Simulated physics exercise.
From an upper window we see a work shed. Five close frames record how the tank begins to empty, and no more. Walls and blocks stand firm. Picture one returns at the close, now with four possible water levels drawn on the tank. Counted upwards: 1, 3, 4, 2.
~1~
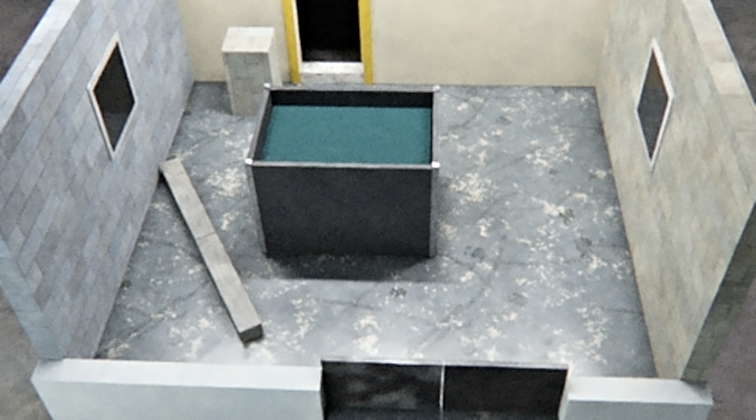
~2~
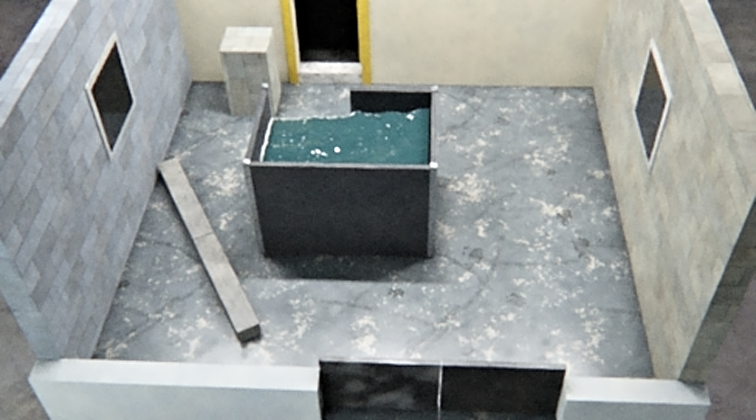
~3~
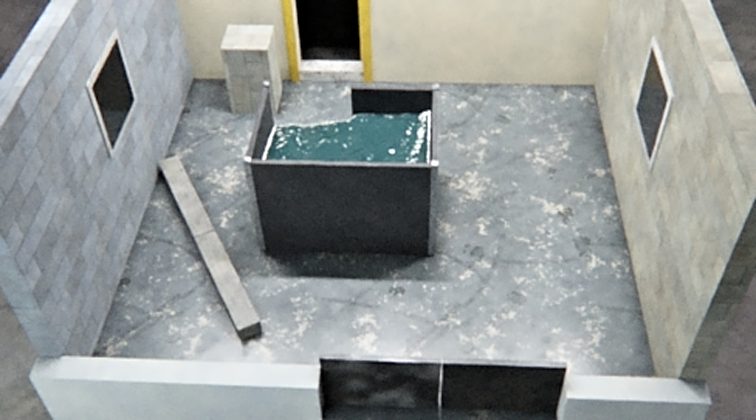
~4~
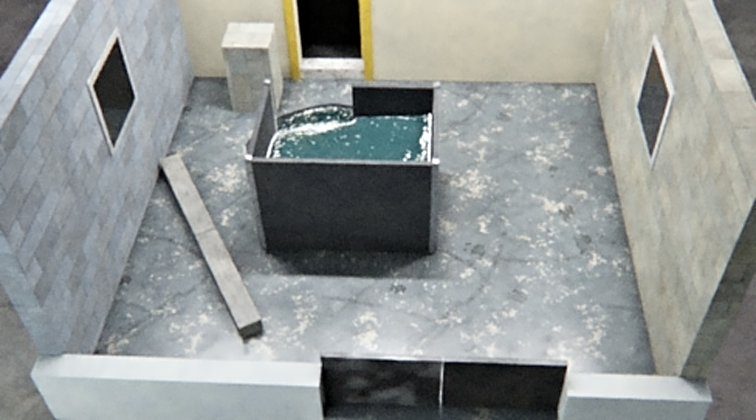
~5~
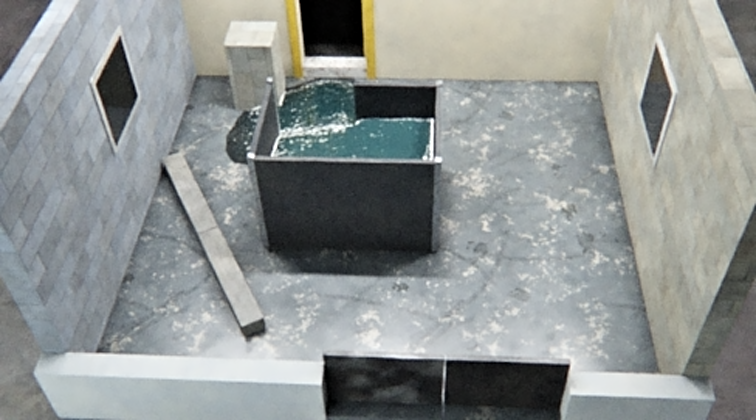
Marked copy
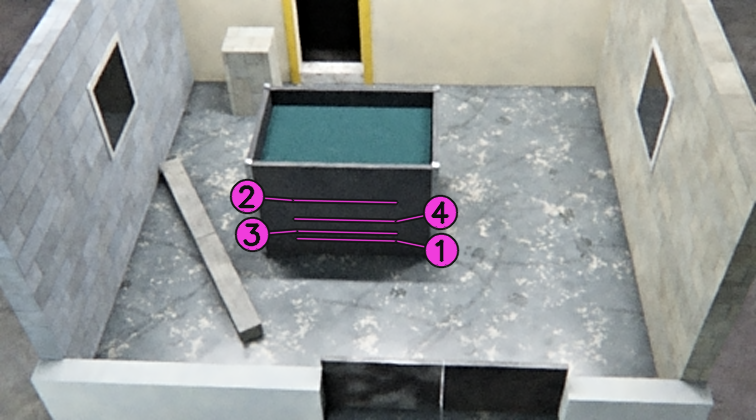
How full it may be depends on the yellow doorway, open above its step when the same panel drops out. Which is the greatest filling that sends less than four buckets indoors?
The limit is 3.
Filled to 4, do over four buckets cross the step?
Yes.
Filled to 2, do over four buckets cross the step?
Yes, it does.
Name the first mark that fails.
Mark 4.
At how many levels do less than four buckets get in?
Two of them.
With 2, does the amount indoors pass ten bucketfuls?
Yes.
On the marked copy, 1 at (346, 239); 2 at (344, 201); 3 at (346, 232); 4 at (345, 220); from the bottom up 1, 3, 4, 2.
With 1, nothing gets over.
With 2, dozens of bucketfuls pour in.
With 3, a bucket or two gets in.
With 4, about 10 bucketfuls get in.
